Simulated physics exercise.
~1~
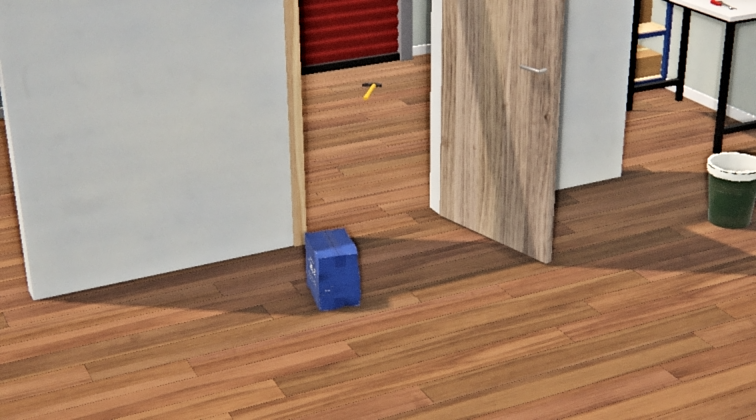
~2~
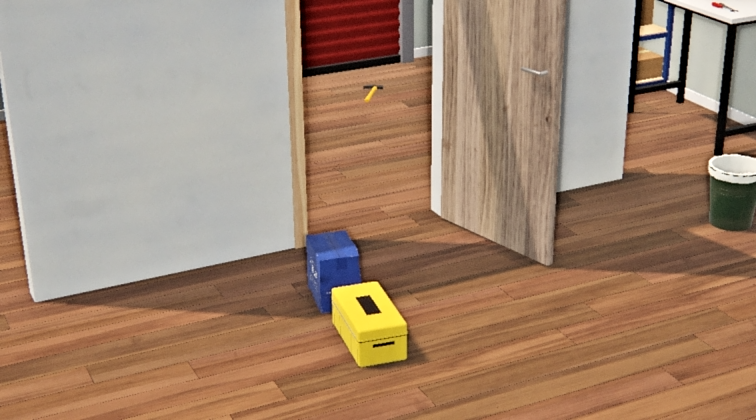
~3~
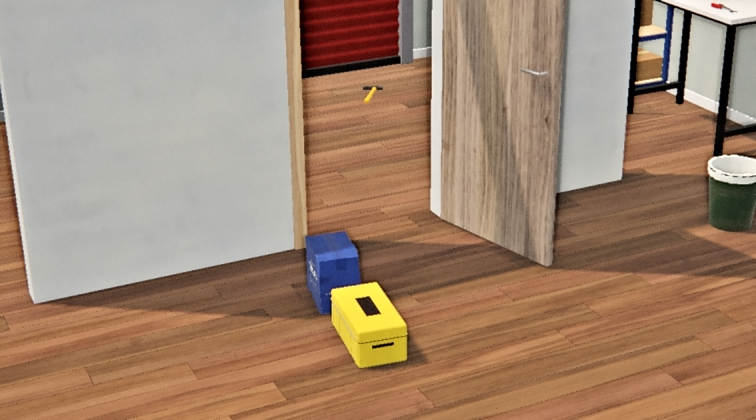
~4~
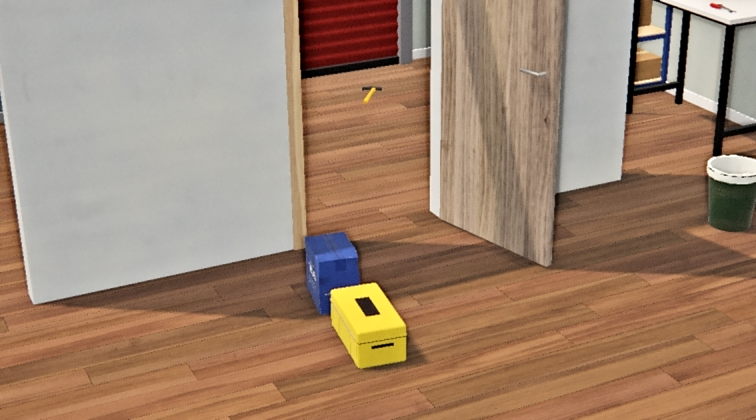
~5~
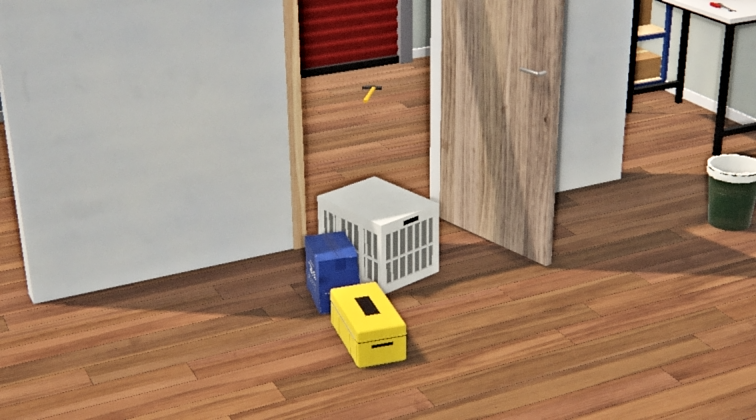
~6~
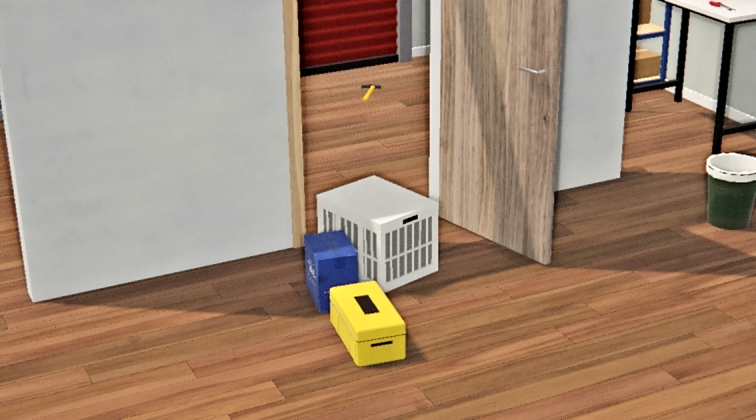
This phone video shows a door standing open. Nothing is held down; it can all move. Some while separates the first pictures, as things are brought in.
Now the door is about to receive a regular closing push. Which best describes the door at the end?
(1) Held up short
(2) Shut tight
Option 1: Held up short.
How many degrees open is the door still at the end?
Some 40°.
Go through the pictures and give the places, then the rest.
The first picture shows door wide open and still; blue box (332, 269).
The second picture shows door wide open and still; blue box (334, 271); yellow toolbox (369, 323).
The third picture shows door wide open and still; blue box (333, 272); yellow toolbox (368, 324).
The fourth picture shows door wide open and still; blue box (333, 273); yellow toolbox (368, 325).
The fifth picture shows door wide open and still; blue box (332, 272); yellow toolbox (368, 324).
The sixth picture shows door wide open and still; white chest (378, 233); blue box (332, 271).
Then, 0.90 s later than the last frame, door at 65°.
Then, 1.20 s later than the last frame, door at 51°; white chest moved a little near (353, 231); blue box moved a little.
When it is over, door at 39°; moved from the start, white chest; the other 2 as before. End places, in pixels of the last picture, white chest near (330, 228).
